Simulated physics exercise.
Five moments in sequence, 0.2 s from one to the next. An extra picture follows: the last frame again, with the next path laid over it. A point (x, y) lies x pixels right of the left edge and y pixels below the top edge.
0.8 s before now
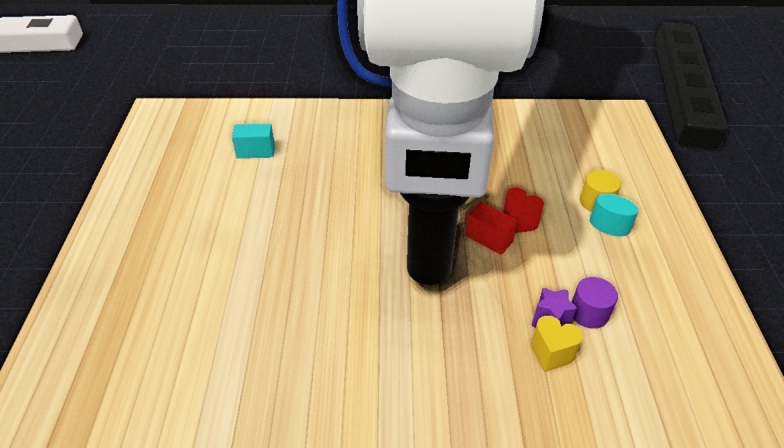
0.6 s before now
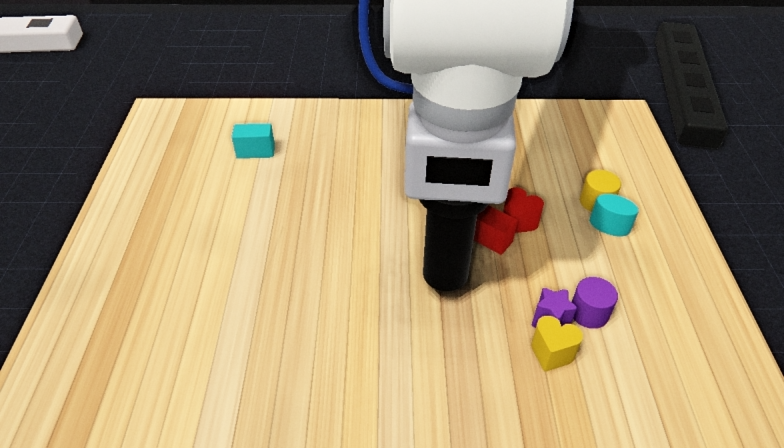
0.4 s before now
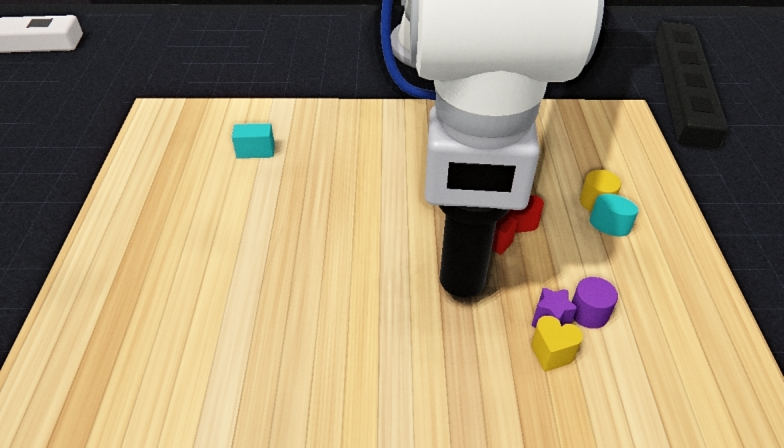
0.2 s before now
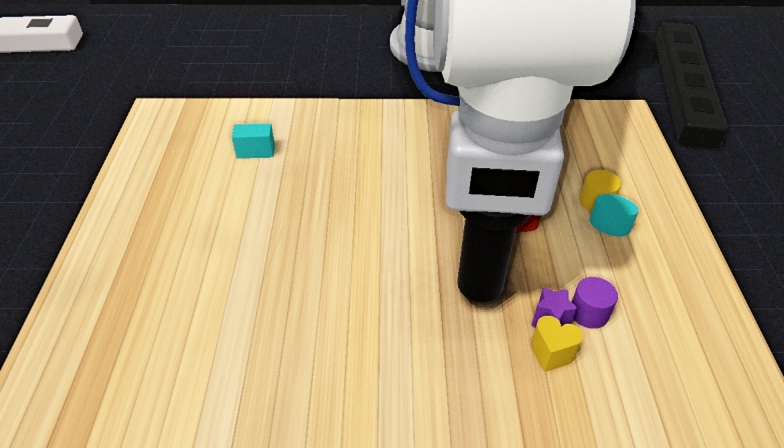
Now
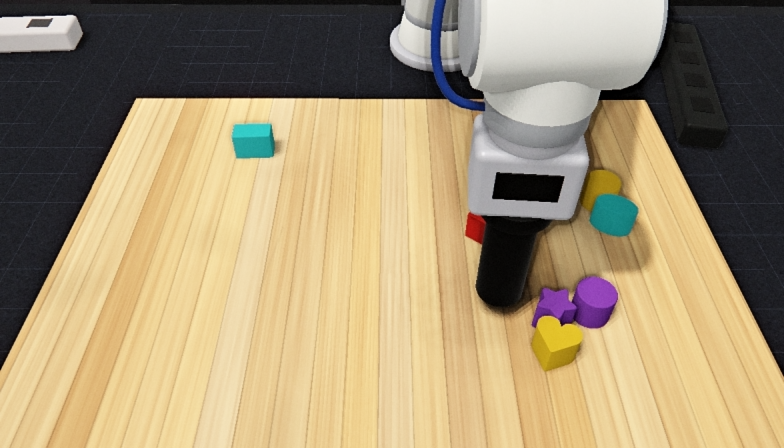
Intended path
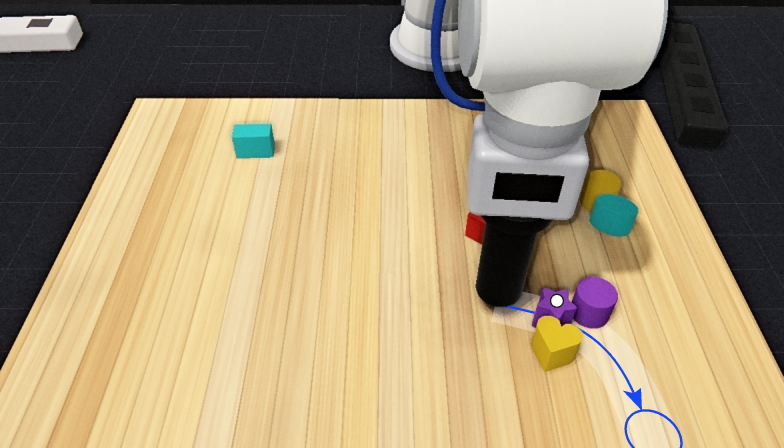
The robot arm moves slightly right past the red blocks, while the blocks stay still.
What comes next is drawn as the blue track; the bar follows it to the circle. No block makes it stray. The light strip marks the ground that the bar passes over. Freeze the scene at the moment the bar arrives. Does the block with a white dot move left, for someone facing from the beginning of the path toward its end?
Yes
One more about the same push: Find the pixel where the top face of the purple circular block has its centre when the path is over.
My estimate: (632, 293).
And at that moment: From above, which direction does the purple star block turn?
The turn is anti-clockwise.
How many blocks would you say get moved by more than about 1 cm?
Two blocks.
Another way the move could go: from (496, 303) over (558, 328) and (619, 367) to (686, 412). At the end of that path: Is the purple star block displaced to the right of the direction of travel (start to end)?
The answer is no.
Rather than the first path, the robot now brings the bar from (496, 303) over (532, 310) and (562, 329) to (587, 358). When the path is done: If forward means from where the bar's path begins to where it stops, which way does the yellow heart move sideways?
Right.
The drawn path runs from (496, 303) through (563, 322) and (619, 367) to (653, 435); the dot is on the purple star block.
On the path given first. One third of the way, bar (569, 308); purple star block (610, 317); purple circular block (631, 293).
Two thirds of the way, bar (626, 353); purple star block (674, 357); purple circular block (632, 293).
At the end, bar (662, 422); purple star block (686, 368), turned 40° anticlockwise; yellow heart not moved; purple circular block (632, 293).
